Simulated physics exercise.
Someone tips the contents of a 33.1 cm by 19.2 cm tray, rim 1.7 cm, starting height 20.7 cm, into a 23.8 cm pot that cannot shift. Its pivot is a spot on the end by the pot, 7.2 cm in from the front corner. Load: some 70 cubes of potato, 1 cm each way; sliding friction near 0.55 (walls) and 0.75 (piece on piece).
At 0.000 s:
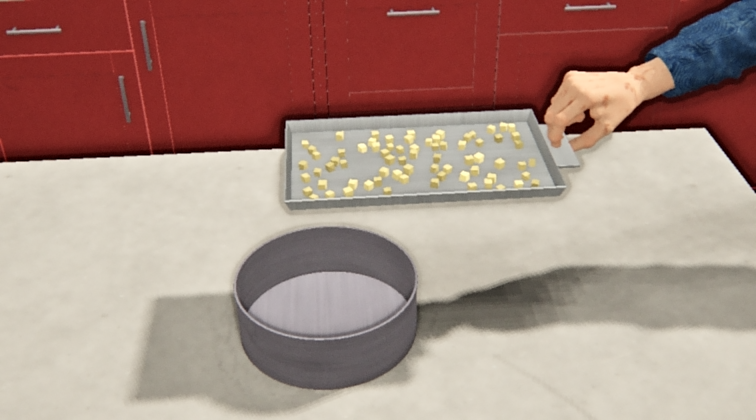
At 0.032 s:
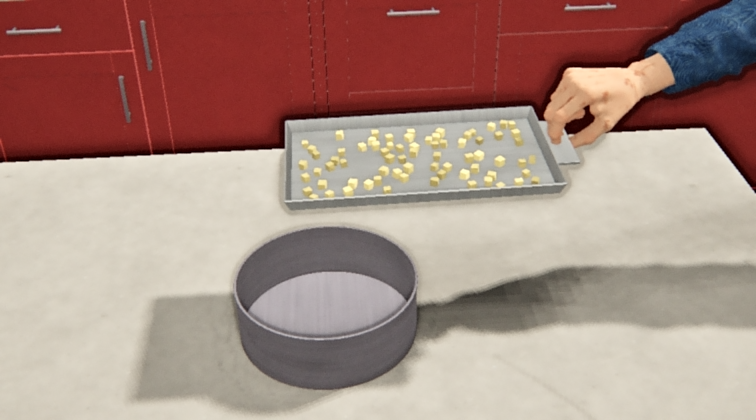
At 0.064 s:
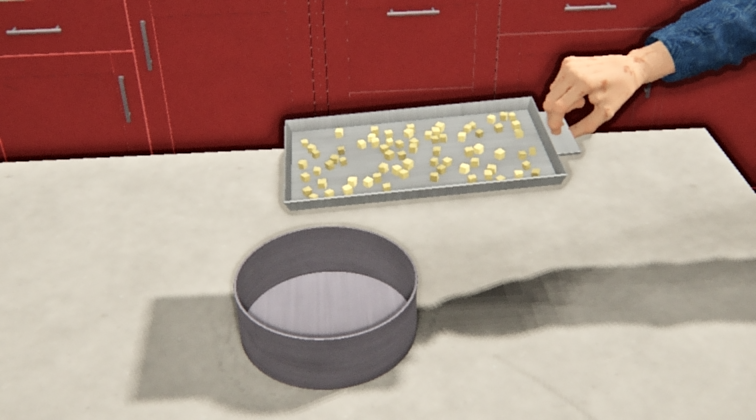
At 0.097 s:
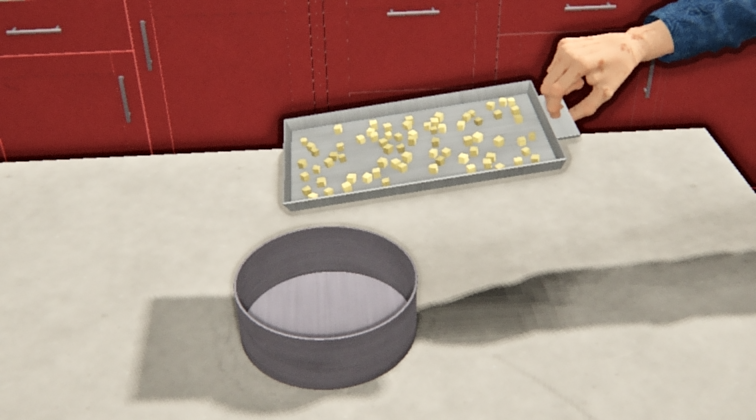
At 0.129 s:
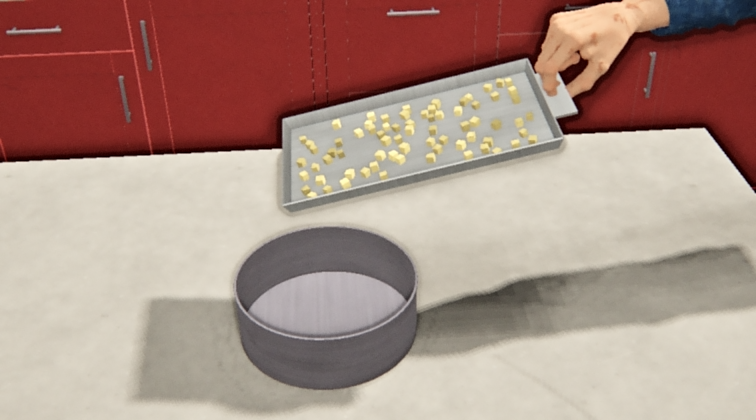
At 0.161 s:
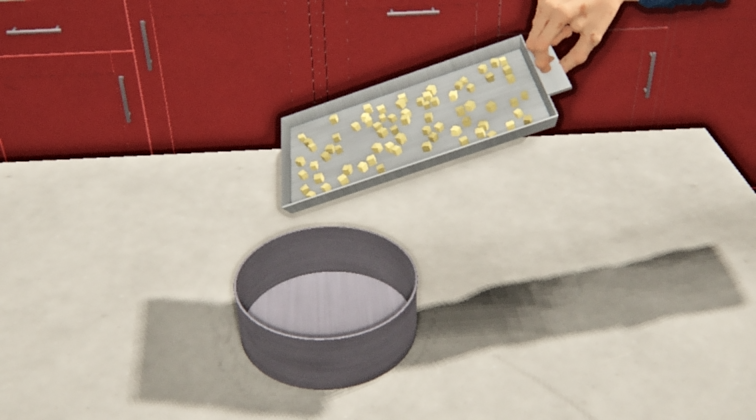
A metal tray scattered with small yellow potato cubes starts out level above a pale counter, behind a round grey pot, with a hand gripping its right end. The hand lifts that end, slowly at first and then faster, until the tray slants down to the left, the cubes still spread across it.
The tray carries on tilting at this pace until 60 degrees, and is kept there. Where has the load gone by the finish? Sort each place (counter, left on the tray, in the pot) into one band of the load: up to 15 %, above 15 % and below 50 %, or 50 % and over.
Counter: Between 15 and 50 %; left on the tray: Between 15 and 50 %; pot: Between 15 and 50 %.
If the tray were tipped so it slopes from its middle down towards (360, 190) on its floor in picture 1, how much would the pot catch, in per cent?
My best guess is some 75 per cent.
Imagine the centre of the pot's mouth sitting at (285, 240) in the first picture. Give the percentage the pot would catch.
About 45 per cent.
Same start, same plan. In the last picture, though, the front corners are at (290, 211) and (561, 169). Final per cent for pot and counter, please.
You'd end with pot at 55 and counter at 10.
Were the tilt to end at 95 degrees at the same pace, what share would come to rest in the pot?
Estimated share: About 30 %.
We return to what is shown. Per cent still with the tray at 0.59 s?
About 75% of the load.
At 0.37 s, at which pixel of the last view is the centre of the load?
Near (346, 80).
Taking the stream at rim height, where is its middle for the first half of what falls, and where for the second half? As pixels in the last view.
The first half passes near (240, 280) and the second half near (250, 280).
After 0.29 s, tilt 43 degrees; the tray holds 100 %, the pot 0 %.
After 0.37 s, tilt 56 degrees; the tray holds 100 %, the pot 0 %.
Then, at 0.59 s, tilt 60 degrees; the tray holds 75 %, the pot 0 %.
In the end, at 2.2 s, counter 40 %, tray 20 %, pot 40 %.
